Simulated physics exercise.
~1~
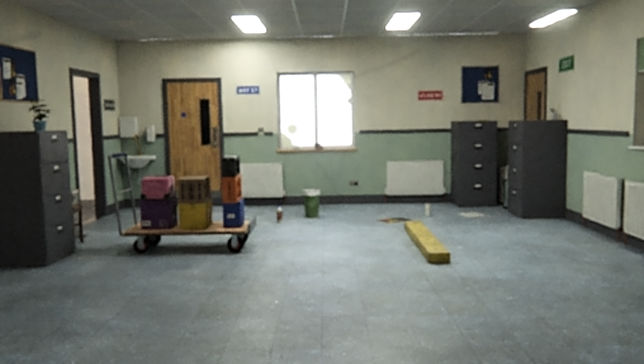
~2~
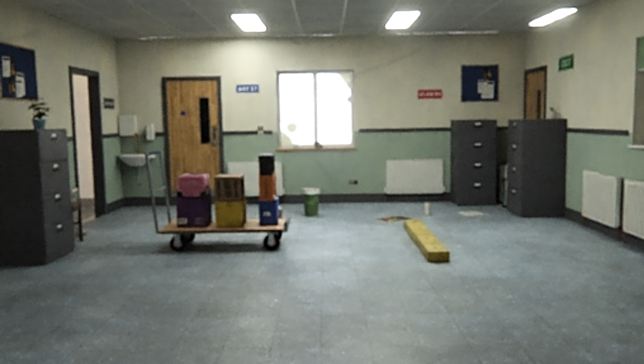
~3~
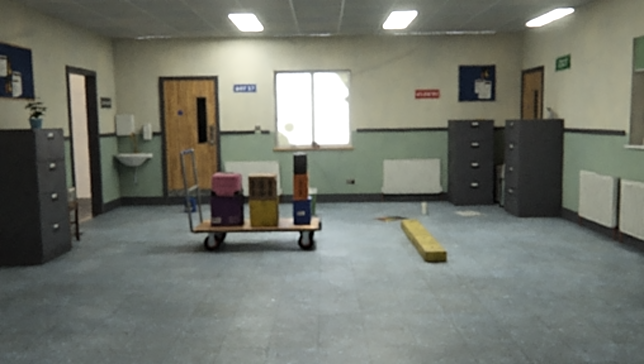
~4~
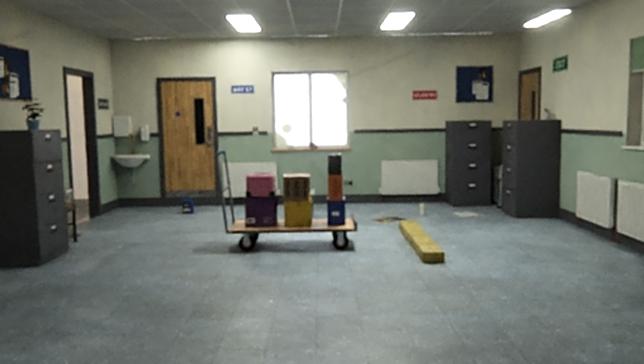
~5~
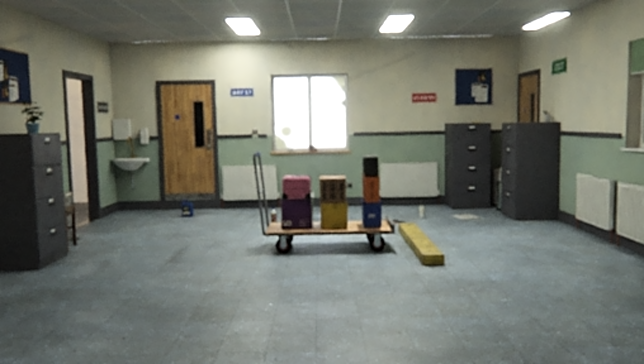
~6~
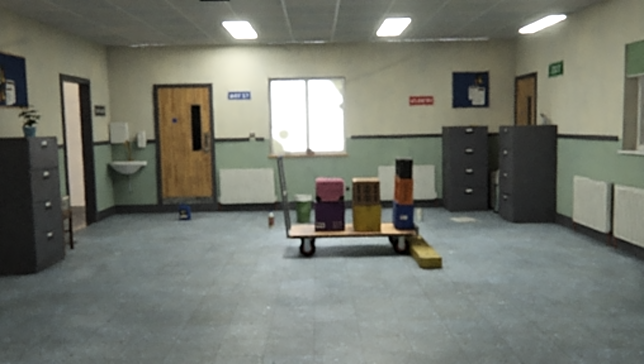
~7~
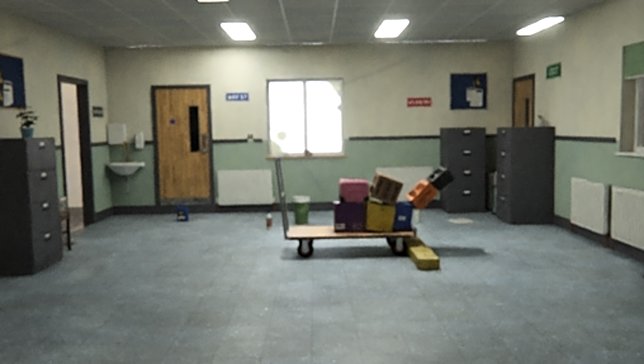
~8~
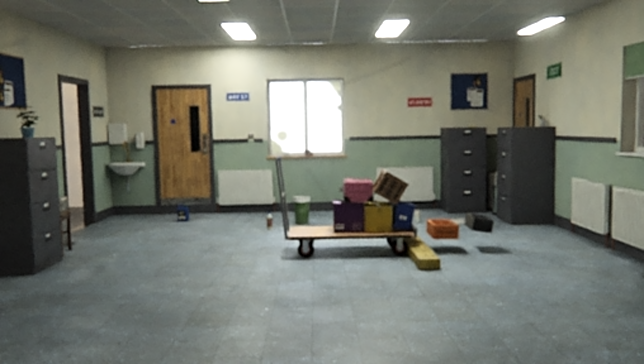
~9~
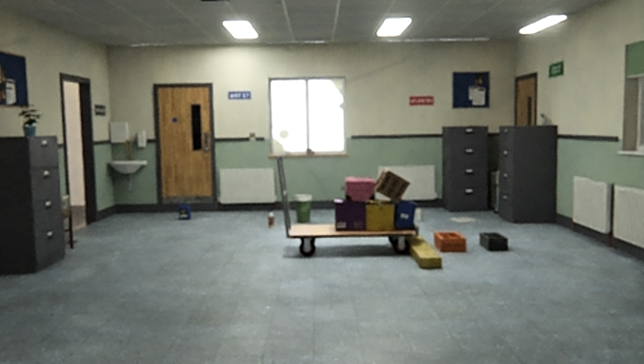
A loaded trolley rolls right, stops at a yellow kerb, and two boxes tumble off.
